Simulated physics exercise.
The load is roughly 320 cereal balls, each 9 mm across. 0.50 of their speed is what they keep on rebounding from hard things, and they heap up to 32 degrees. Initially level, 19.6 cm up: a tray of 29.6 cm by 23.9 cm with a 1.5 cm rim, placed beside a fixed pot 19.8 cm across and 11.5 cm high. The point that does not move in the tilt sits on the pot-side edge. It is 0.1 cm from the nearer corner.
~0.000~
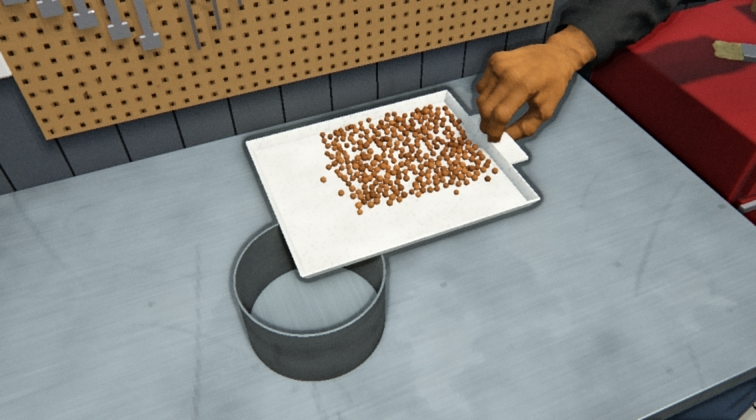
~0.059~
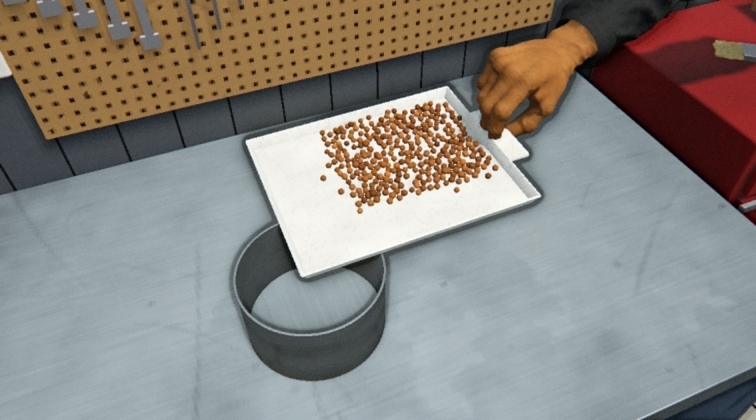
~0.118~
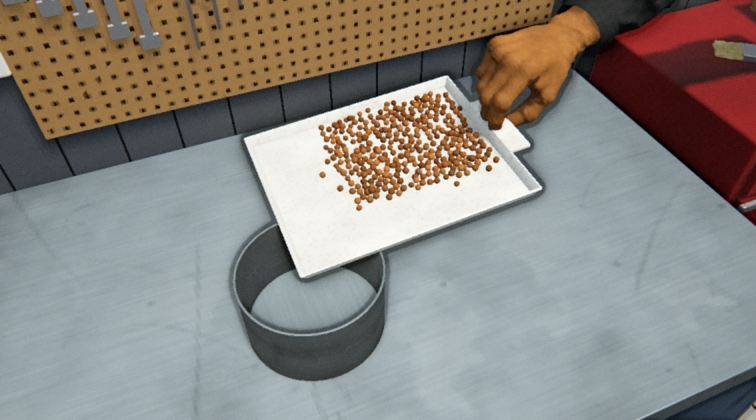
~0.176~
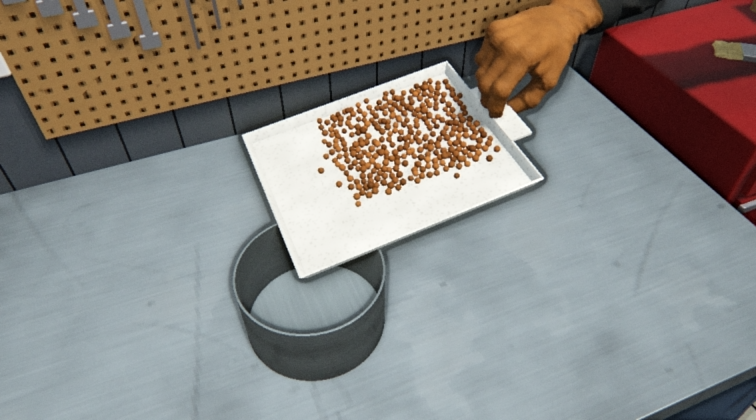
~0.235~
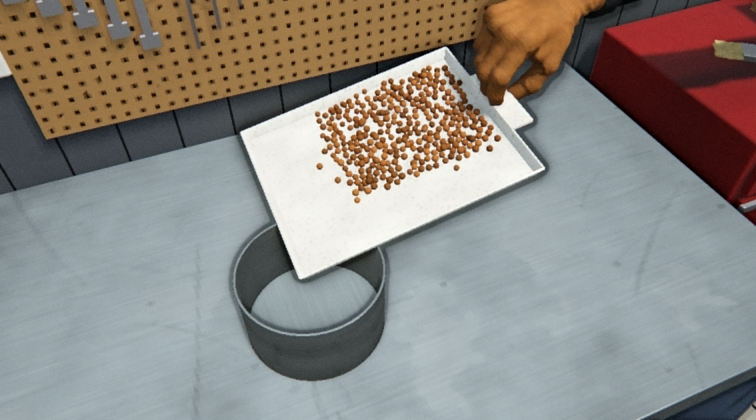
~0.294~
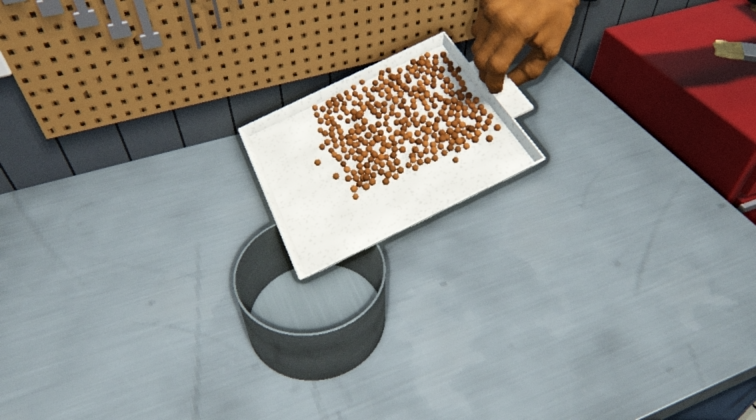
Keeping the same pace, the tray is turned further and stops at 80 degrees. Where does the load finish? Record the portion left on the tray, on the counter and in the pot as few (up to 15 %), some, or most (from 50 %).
Result. Tray: Few; counter: Most; pot: Some.
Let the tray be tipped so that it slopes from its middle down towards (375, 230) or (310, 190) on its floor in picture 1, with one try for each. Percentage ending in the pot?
Near 0 and 35 percent, in that order.
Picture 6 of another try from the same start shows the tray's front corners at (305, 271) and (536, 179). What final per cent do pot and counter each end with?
That works out as pot 5 and counter 95.
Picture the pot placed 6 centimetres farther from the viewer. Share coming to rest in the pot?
0 per cent.
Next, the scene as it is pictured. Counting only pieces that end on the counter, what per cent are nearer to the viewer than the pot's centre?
Near 90 in a hundred.
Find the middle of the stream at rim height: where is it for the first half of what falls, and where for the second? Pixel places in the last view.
Earlier half at about (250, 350), later half at about (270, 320) in pixels.
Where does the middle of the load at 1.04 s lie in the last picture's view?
Near (268, 346).
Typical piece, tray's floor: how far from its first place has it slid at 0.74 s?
It has moved some 16 cm from its start.
After 0.74 s, tilt 47 degrees; the tray holds 95 %, the pot 0 %.
Then, at 1.04 s, tilt 67 degrees; the tray holds 35 %, the pot 5 %.
Then, at 1.44 s, tilt 80 degrees; the tray holds 5 %, the pot 20 %.
At rest (2.3 s), tray 0 %, counter 70 %, pot 30 %.
